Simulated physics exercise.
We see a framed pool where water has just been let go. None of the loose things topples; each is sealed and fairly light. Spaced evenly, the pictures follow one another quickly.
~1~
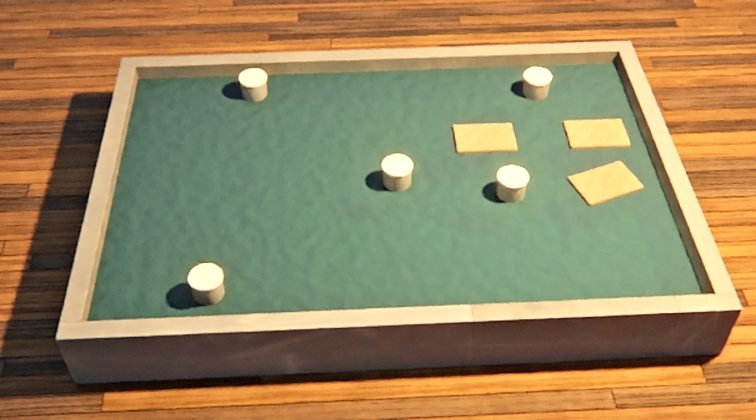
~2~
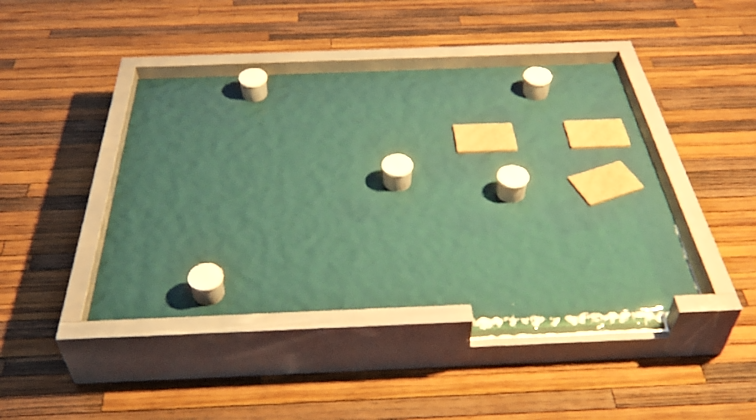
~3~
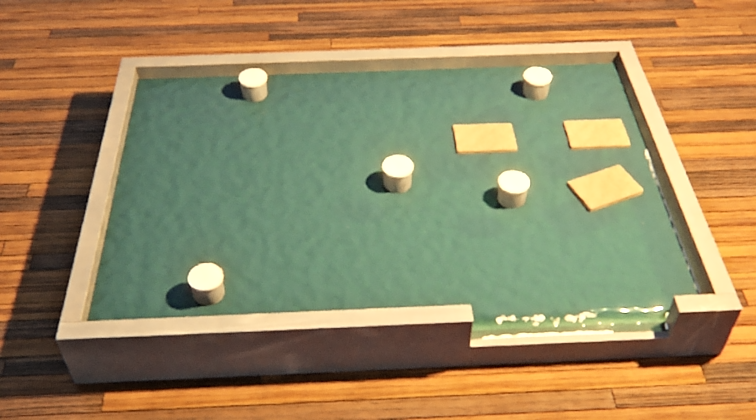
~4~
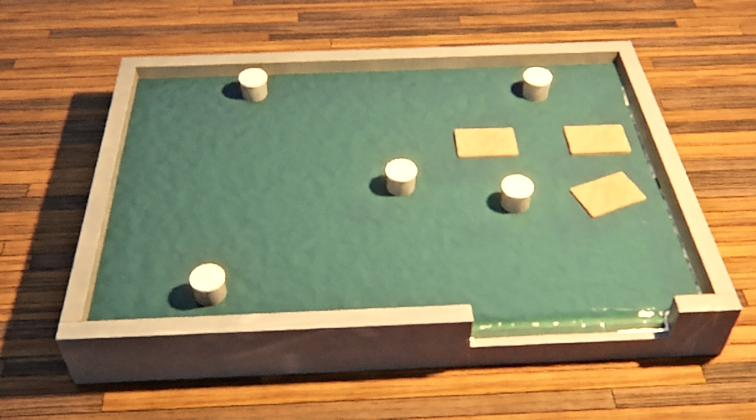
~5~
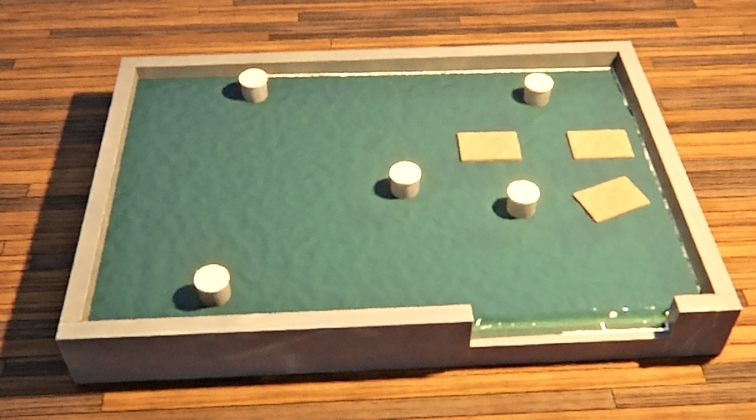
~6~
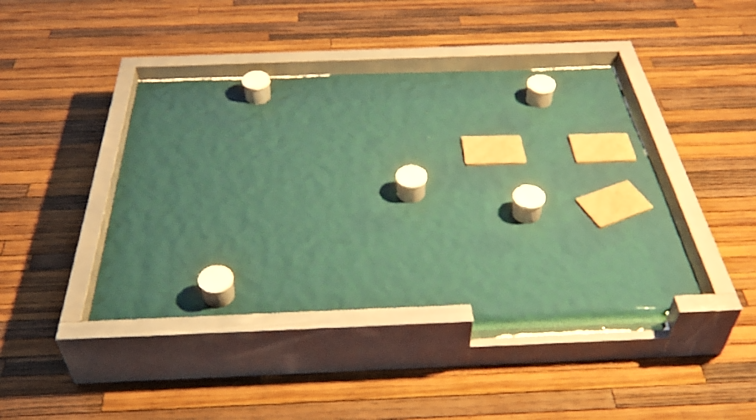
A gap opens in the pool's front wall, and the floating pieces drift slightly toward it.
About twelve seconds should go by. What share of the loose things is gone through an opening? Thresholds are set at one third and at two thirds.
I would say fewer than one third.
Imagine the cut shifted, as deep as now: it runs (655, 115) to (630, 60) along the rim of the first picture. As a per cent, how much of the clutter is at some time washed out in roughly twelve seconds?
Near 20 percent.
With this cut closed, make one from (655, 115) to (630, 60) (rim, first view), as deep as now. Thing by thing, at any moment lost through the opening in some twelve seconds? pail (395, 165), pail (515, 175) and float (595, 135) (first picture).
My answer, each in turn: Not lost, not lost, lost.
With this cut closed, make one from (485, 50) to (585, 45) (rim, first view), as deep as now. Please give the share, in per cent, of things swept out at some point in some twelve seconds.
Something like 10 percent.
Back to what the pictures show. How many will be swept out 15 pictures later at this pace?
That comes to 0.
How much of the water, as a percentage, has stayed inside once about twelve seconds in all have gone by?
Roughly 76 in a hundred.
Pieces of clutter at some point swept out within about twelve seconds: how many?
I count 0.
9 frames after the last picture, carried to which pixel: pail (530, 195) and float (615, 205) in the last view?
About (557, 239) and (624, 241).
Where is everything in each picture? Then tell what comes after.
In the first frame, a pail at (513, 176) floats; a float at (606, 182), afloat; 0 of 8 have shifted.
In the second frame, a pail at (513, 176) floats; a float at (606, 182) floats; 0 of 8 have shifted.
In the third frame, a pail at (514, 182) floats, close to its start; a float at (606, 186), afloat; 0 of 8 have shifted.
In the fourth frame, a pail at (517, 186) floats, close to its start; a float at (608, 193) floats, close to its start; 2 of 8 have shifted.
In the fifth frame, a pail at (523, 192), afloat, close to its start; a float at (612, 198) floats, close to its start; 5 of 8 have shifted.
In the sixth frame, a pail at (529, 196), afloat, close to its start; a float at (614, 203), afloat, close to its start; 7 of 8 have shifted.
A moment on, 0 of 8 are out; 8 afloat.
Next, 0 of 8 are out; 8 afloat.
Later, 0 of 8 are out; 8 afloat.
In the end, 0 of 8 are out; 8 afloat.
